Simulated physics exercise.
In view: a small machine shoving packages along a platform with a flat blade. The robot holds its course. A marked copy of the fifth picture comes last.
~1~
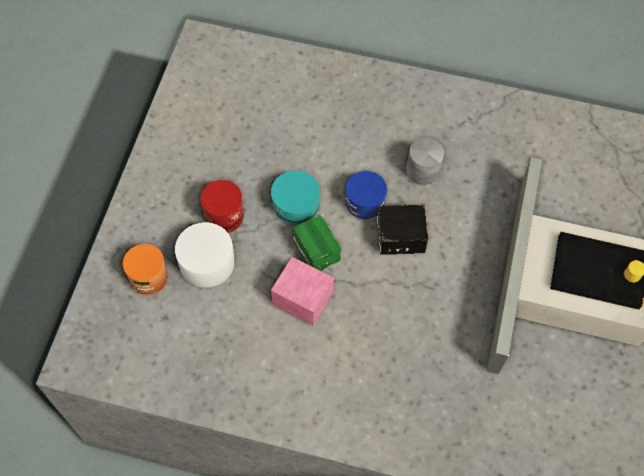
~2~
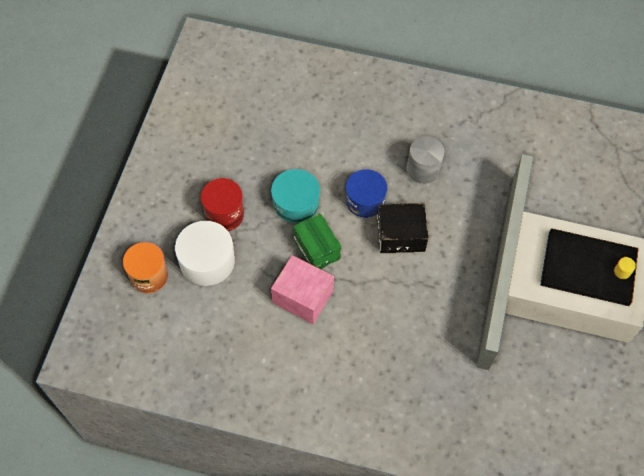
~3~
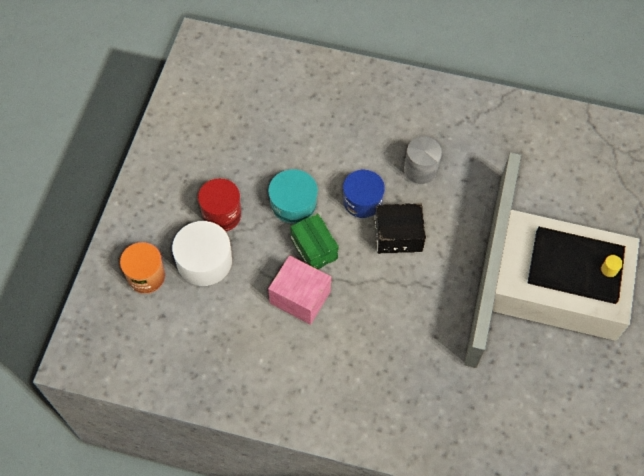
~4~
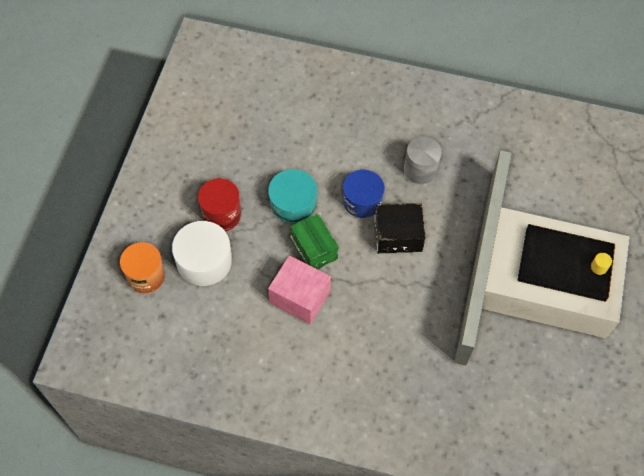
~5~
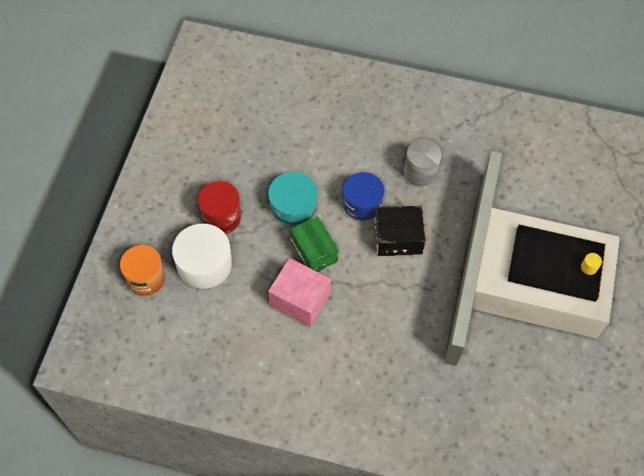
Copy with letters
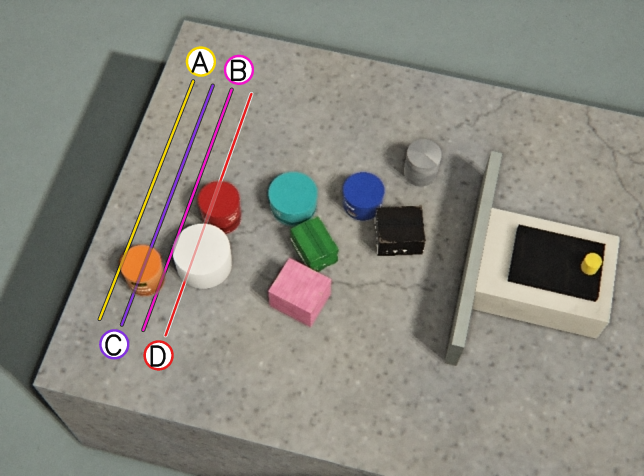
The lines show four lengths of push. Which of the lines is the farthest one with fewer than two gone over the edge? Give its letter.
Stop at B.
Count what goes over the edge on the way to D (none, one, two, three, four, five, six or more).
In all, none.
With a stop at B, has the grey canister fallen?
No.
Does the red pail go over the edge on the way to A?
By then, yes.
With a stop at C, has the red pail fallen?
By then, yes.
On the marked copy, A at (150, 192); B at (190, 202); C at (170, 197); D at (211, 207).
Following B. Soon after the start, robot (442, 235); grey canister (369, 150); blue pail (352, 179).
Later, robot (338, 211); orange pail (134, 273); white canister (176, 249).
In the end, robot (258, 193); white canister (99, 229); turquoise pail (134, 154); none fallen.
As for the rest, A drops three; C drops three; D is within the limit but short.
